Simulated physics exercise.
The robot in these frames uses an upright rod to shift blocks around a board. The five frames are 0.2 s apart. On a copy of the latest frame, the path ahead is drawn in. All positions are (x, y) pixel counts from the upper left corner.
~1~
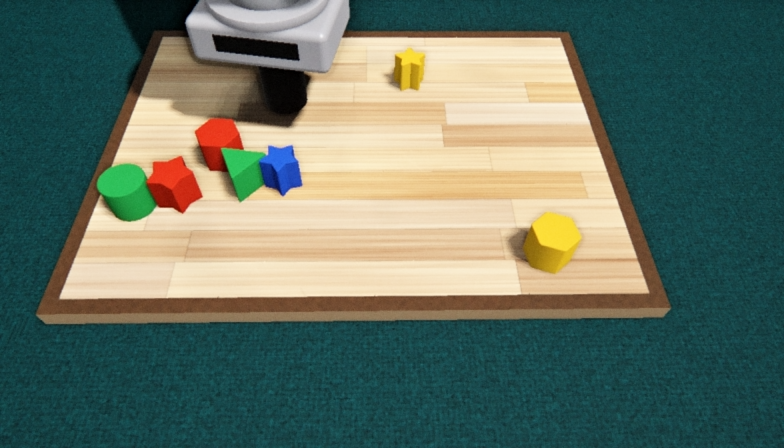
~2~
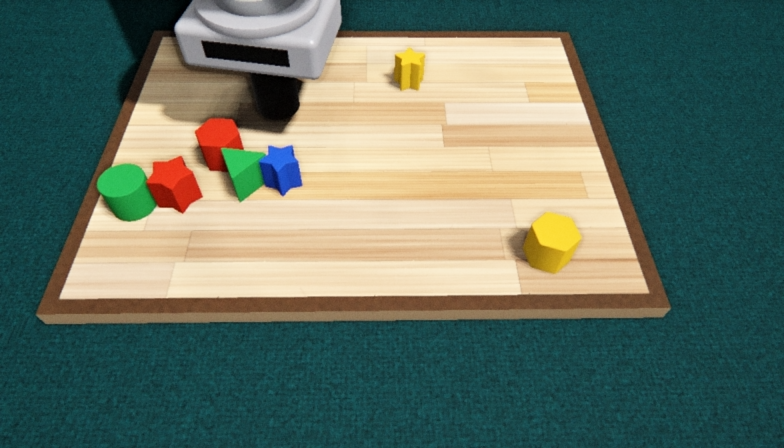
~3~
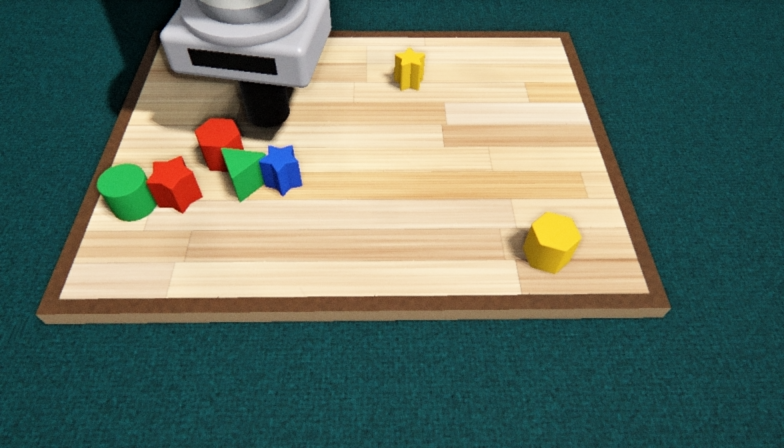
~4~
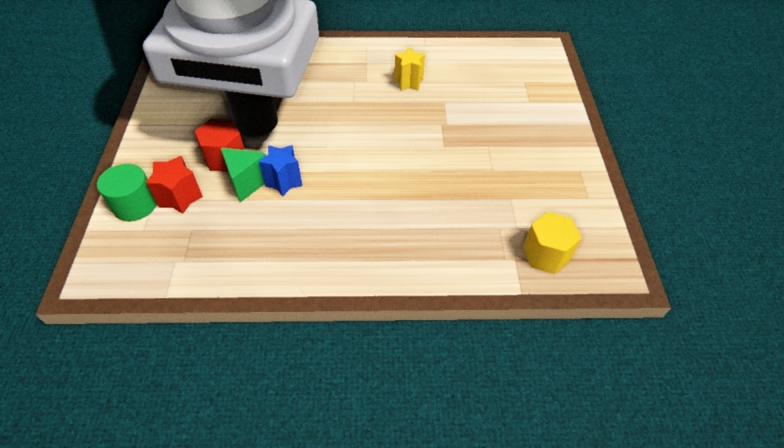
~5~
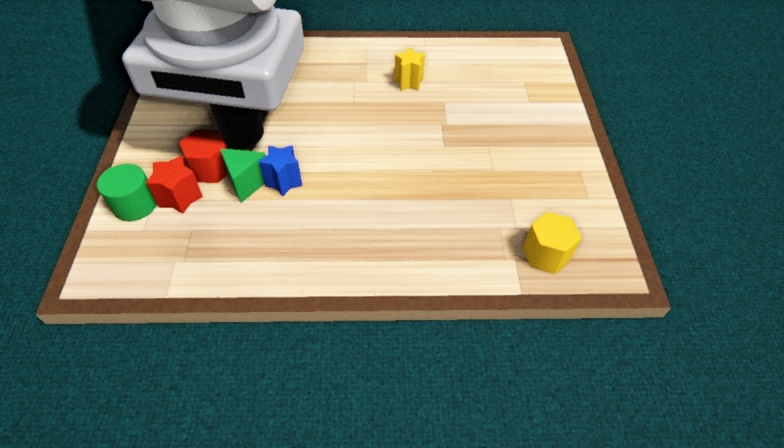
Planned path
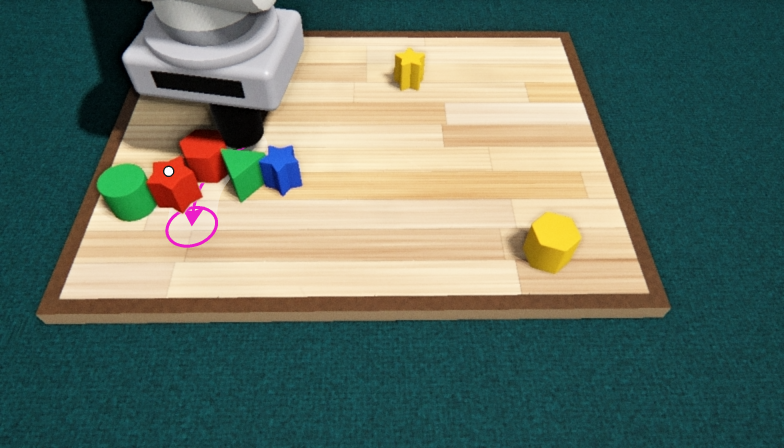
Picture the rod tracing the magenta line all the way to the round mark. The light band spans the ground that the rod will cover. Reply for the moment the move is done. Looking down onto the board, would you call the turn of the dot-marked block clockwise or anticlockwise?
Seen from above, its turn is clockwise.
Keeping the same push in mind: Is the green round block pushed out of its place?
Going by the path, yes.
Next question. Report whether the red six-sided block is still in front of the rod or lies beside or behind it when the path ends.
I believe the red six-sided block keeps its place ahead of the rod.
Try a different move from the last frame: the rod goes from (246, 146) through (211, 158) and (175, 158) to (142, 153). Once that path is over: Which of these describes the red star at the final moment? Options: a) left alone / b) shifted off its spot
The correct letter is b.
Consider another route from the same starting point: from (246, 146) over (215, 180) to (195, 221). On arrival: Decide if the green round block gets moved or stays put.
That block is shifted.
The line goes from (246, 146) through (216, 167) and (197, 194) to (192, 226); the dot is on the red star.
What follows on the original path. One third of the way, rod (212, 155); green round block (103, 189); red star (143, 198); red six-sided block (176, 169), turned 25° anticlockwise; green triangular piece (237, 161), turned 20° anticlockwise.
Two thirds of the way, rod (192, 183); green round block (102, 190); red star (117, 224), turned 65° clockwise; red six-sided block (159, 203), turned 45° anticlockwise; green triangular piece (231, 167), turned 70° anticlockwise.
At the end, rod (187, 215); green round block (102, 190); red star (98, 239), turned 110° clockwise; red six-sided block (144, 235), turned 20° anticlockwise; green triangular piece (230, 168), turned 80° anticlockwise.
